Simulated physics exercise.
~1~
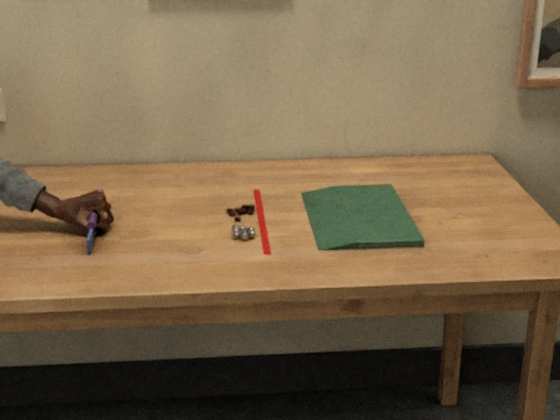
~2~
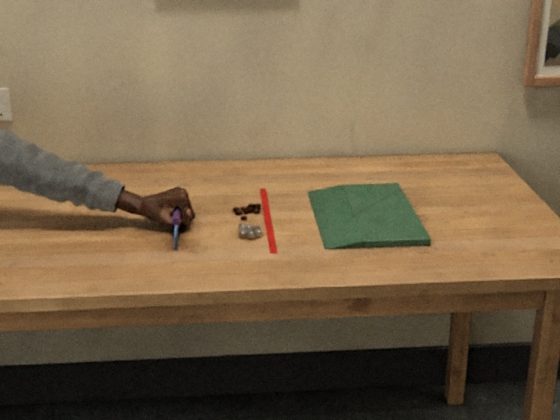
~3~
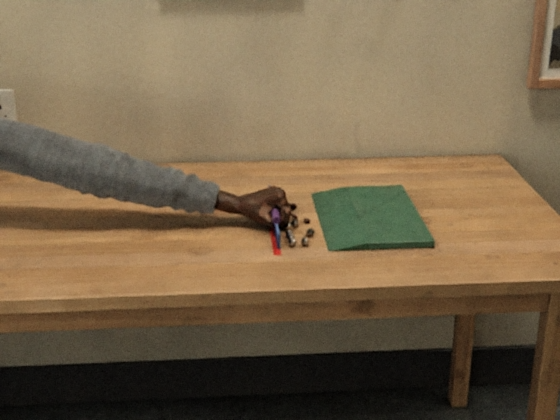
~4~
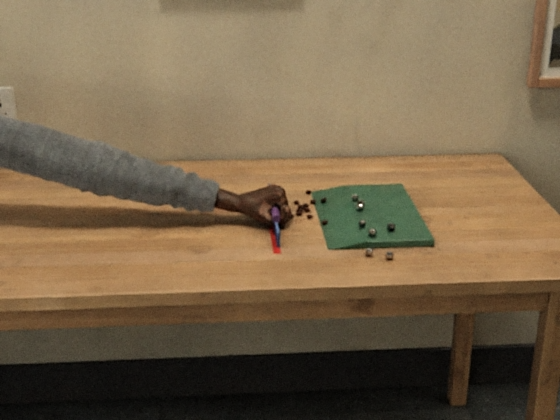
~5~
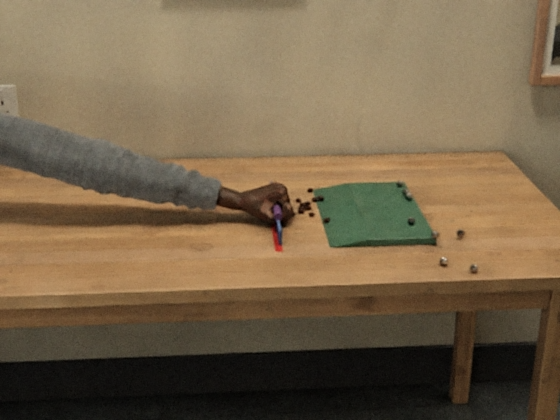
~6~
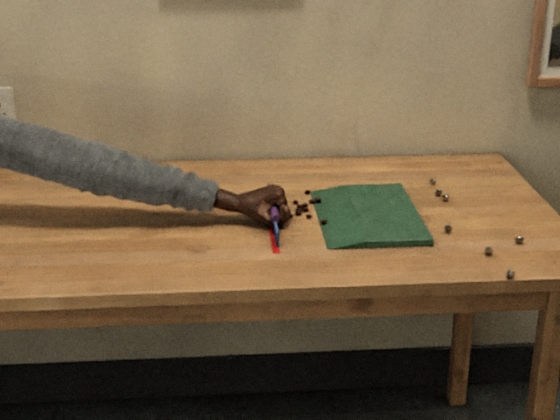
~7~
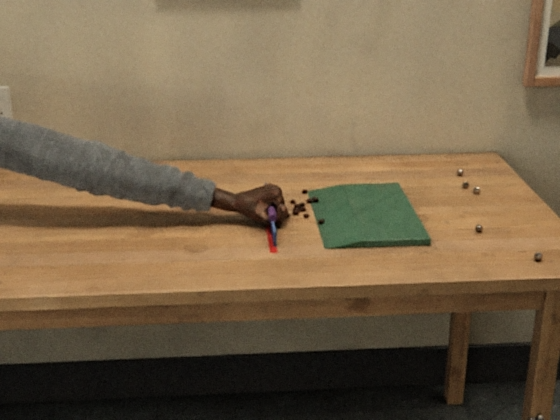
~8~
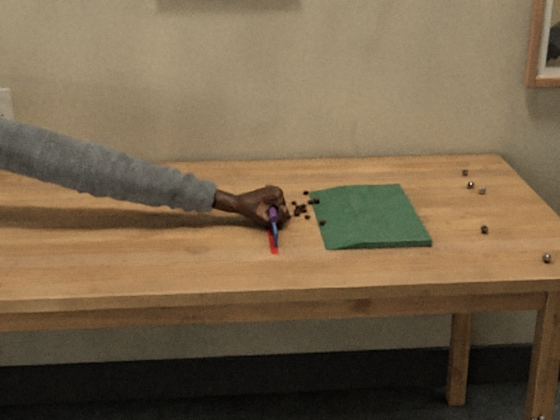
Hand pushing two small piles with a scraper to red tape, silvery pieces rolling over a green slab, dark ones mostly stopping short.
